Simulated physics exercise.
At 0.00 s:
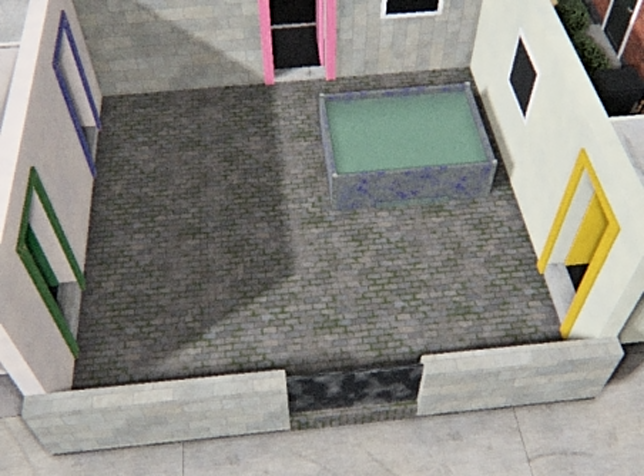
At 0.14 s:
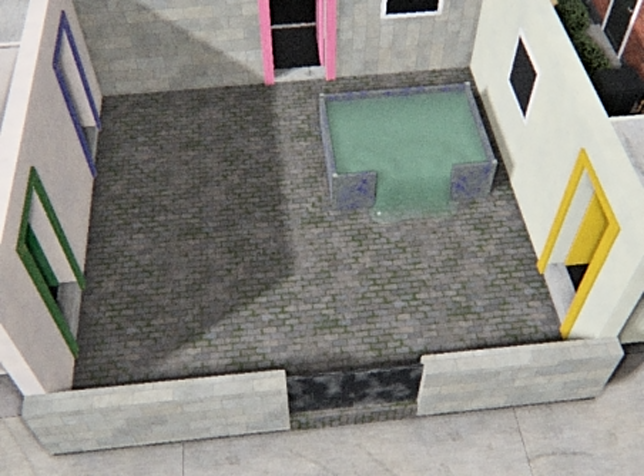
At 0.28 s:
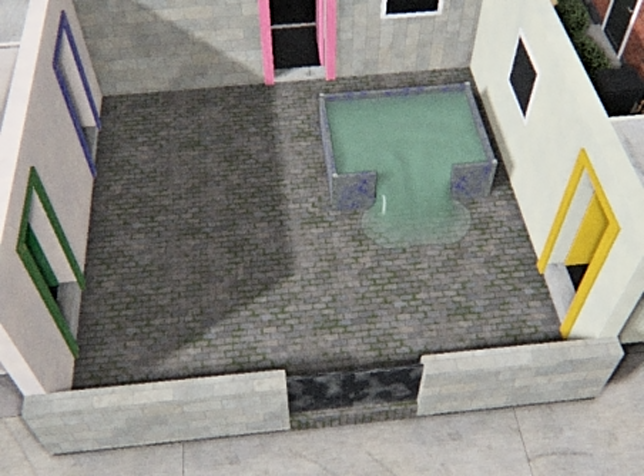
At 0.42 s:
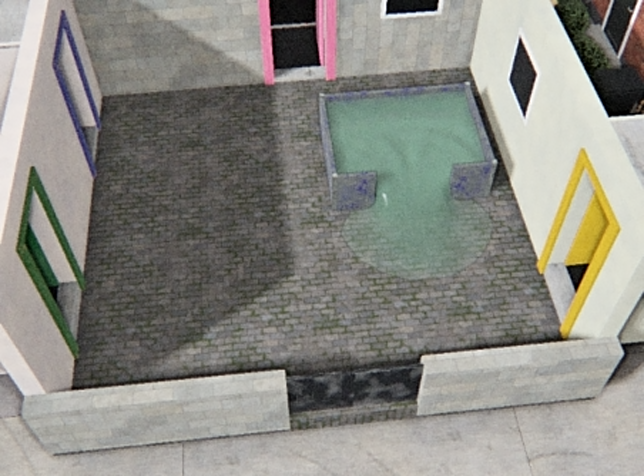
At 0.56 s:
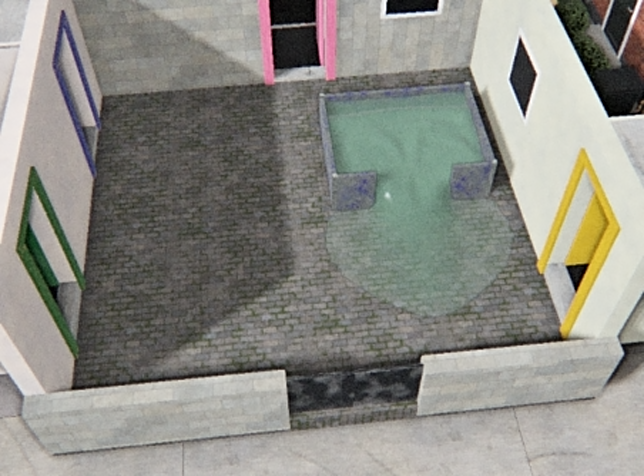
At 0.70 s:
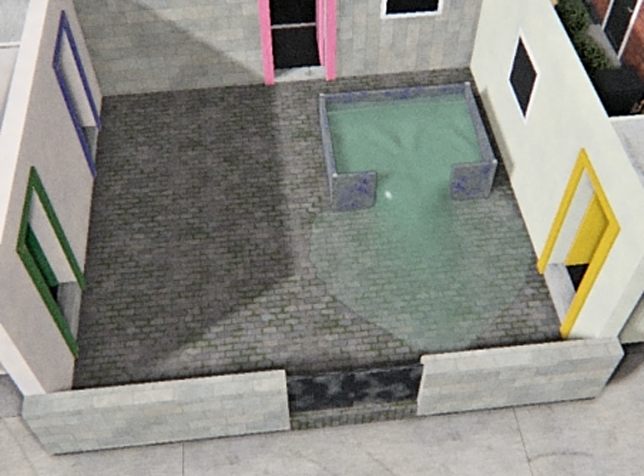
In a paved courtyard with green, blue, pink and yellow doorways, a low tank of greenish water opens at the front, and the water pours through the gap and spreads in a widening, rounded sheet across the bricks.
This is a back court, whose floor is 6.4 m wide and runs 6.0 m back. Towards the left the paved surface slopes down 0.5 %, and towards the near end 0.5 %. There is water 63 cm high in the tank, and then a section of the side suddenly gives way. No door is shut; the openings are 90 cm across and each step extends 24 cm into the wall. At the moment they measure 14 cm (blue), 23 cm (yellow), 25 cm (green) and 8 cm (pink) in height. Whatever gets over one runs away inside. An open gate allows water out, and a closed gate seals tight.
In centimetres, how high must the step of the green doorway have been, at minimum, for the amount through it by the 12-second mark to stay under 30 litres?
It must have been at least 12 cm high.
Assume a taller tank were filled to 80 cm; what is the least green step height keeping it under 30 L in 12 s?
About 16 cm.
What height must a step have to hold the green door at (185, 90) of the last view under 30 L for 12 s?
Around 6.5 cm would do it.
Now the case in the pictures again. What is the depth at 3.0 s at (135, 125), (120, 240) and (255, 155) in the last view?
About 0, 0 and 0 cm.
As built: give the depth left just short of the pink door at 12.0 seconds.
You'd measure close to 7.0 cm there.
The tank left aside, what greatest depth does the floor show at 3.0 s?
Roughly 24 cm.
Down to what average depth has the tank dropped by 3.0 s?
Some 27 cm.
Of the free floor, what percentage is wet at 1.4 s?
The wet part is about 25 per cent.
After 1.4 s water covers 25 % of the floor, deepest (34 cm) near (418, 209); it has not reached the green door.
After 3.0 s water covers 35 % of the floor, deepest (24 cm) near (482, 307); it has not reached the green door.
After 12.0 s water covers 100 % of the floor, deepest (12 cm) near (478, 103); 10 cm at the green door, 0 litres in over its 25 cm step.
At the green door as built, the water arrived by 3.2 s and peaked near 17 cm at 6.0 s.
With a step of 11 cm, 43 litres would have come in within the 12 s; with 15 cm, 5 litres. So under 30 litres takes about 12 cm.
